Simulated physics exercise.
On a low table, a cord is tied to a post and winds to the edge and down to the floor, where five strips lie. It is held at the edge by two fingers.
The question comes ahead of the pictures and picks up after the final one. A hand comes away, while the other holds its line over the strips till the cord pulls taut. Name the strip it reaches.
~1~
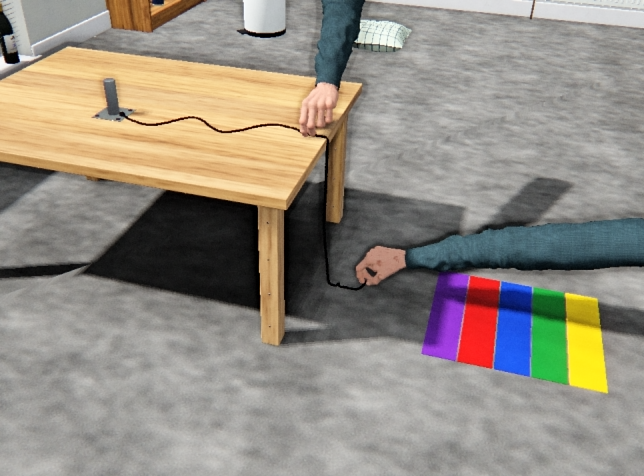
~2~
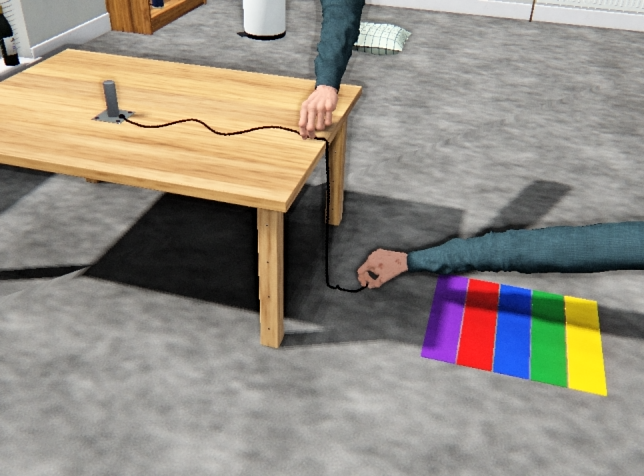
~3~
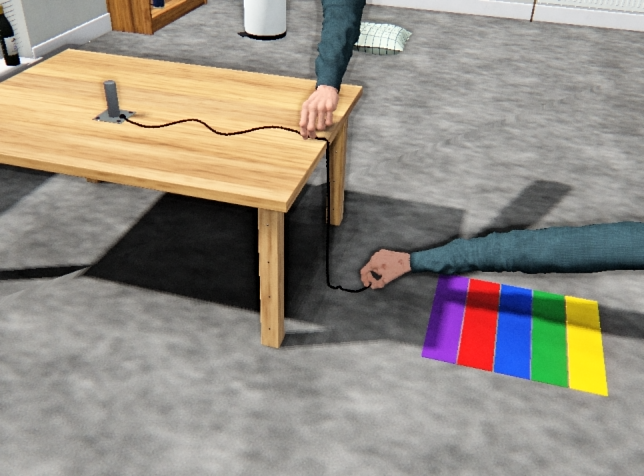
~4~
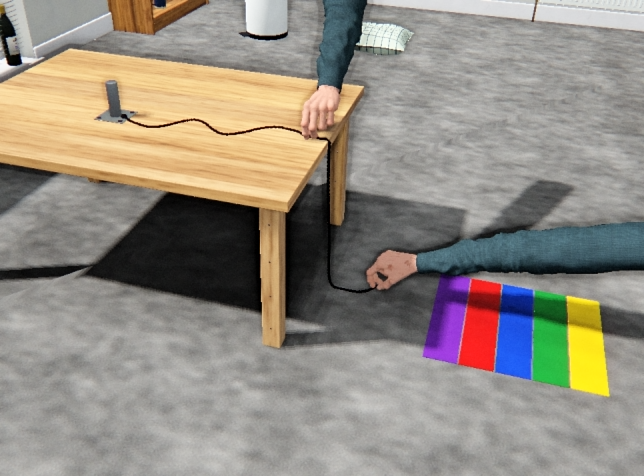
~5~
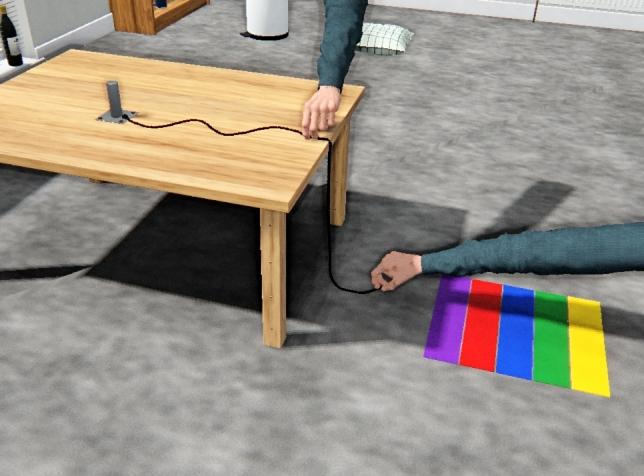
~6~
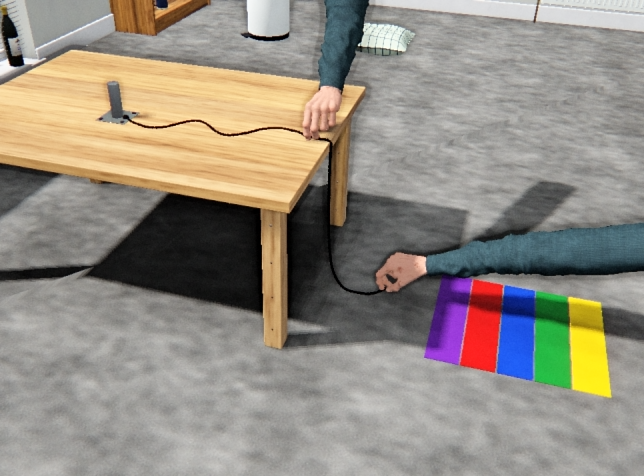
The blue strip.
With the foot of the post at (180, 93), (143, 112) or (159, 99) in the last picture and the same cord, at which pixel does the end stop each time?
The places are (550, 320), (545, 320) and (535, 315).
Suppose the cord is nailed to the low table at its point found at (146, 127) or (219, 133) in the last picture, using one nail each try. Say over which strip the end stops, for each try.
Blue; red.
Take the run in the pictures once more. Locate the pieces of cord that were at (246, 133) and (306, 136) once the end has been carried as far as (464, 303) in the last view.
Point 1 - (273, 135); point 2 - (332, 155).
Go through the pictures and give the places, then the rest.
In the first frame, end (366, 281); purple (442, 340); red (477, 347); blue (513, 355); green (549, 362); yellow (588, 370).
In the second frame, end (367, 284); cord through (142, 126) (207, 127) (267, 127) (327, 148) (328, 216) (327, 272).
In the third frame, end (370, 285).
In the fourth frame, end (376, 286); cord through (145, 126) (209, 127) (269, 127) (329, 148) (329, 215) (329, 272).
In the fifth frame, end (381, 287).
In the sixth frame, end (385, 288); cord through (146, 127) (211, 128) (271, 128) (330, 149) (328, 216) (334, 273).
Soon after, end near (464, 303); over purple.
After that, end near (500, 310); over red.
At the stop, end near (521, 314); over blue. The end stops over the blue strip.
